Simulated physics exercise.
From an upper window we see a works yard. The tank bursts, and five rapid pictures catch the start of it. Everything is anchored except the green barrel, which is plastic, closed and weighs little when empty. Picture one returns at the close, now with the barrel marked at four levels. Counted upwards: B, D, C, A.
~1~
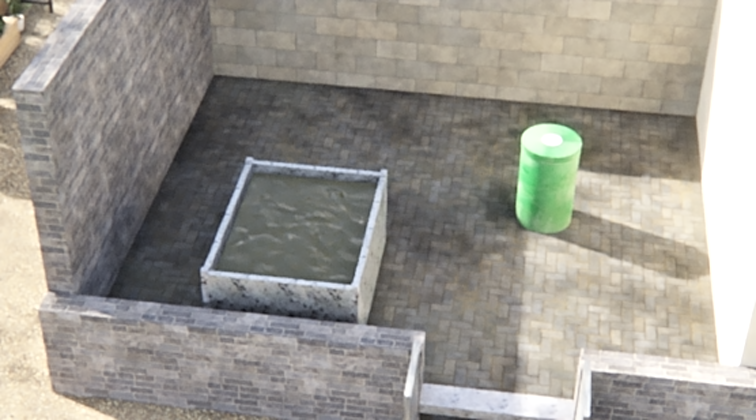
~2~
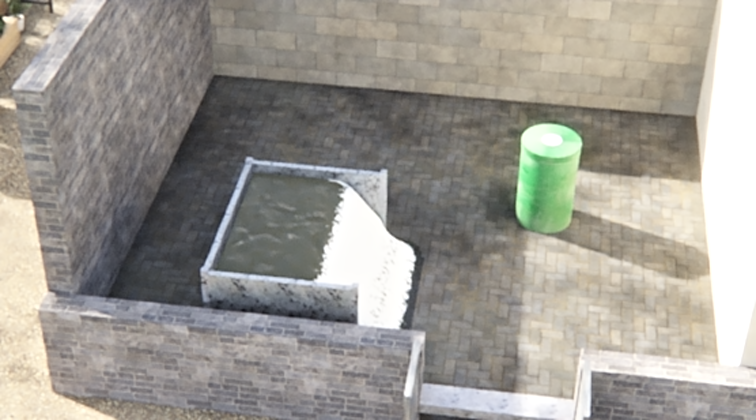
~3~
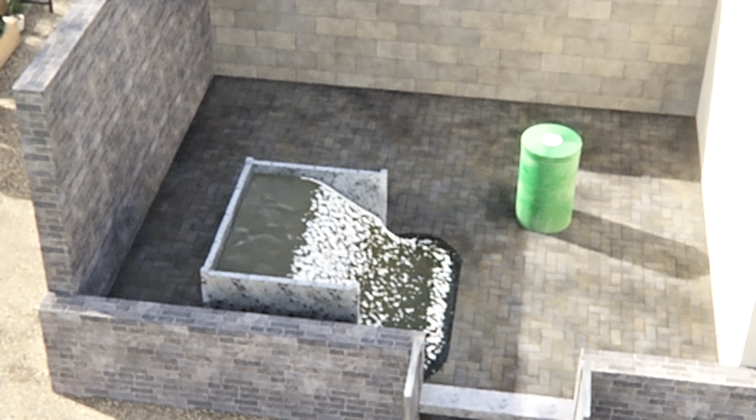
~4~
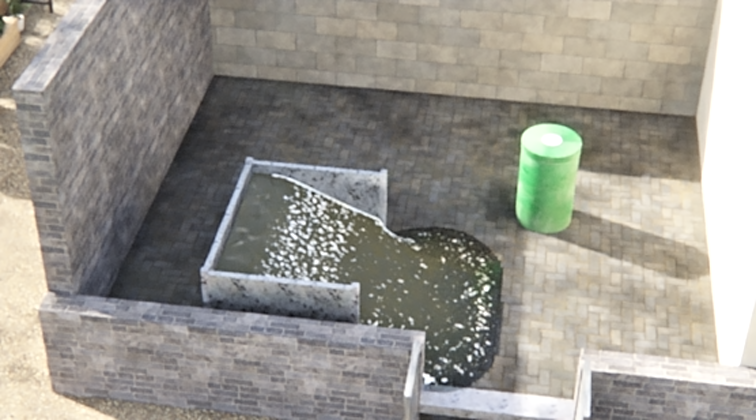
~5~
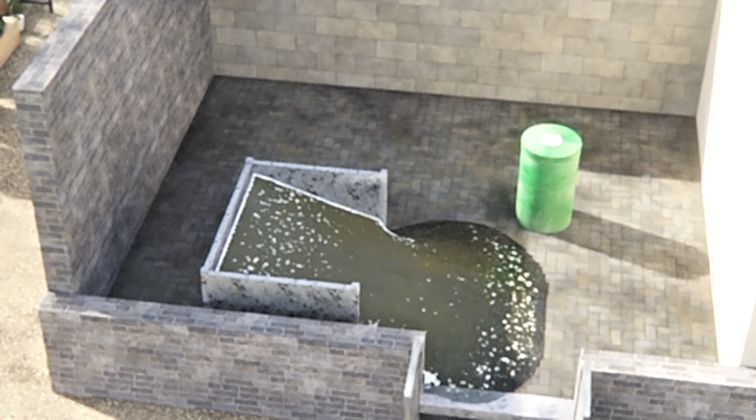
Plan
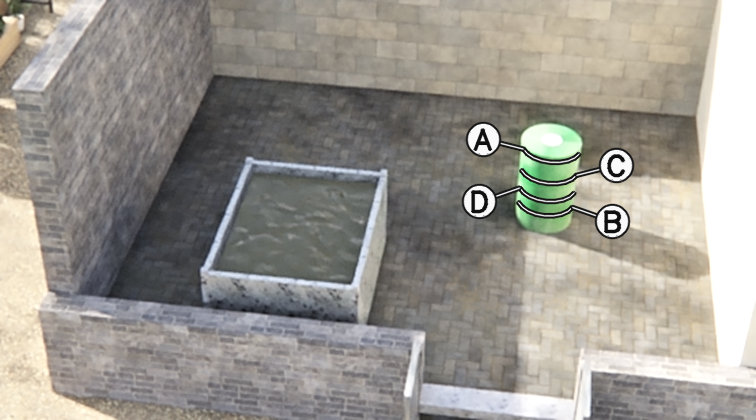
Murky water bursting from the right side of a stone tank and spreading across a walled paved yard near a green barrel.
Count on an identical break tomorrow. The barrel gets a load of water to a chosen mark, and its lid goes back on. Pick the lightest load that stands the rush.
B will do.
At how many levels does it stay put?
All four.
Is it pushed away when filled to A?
No.
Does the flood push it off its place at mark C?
No, that is safe.
In white, A at (550, 162); B at (544, 215); C at (548, 183); D at (546, 201); from the bottom up B, D, C, A.
With A, it does not move.
With B, it does not move.
With C, it does not move.
With D, it does not move.
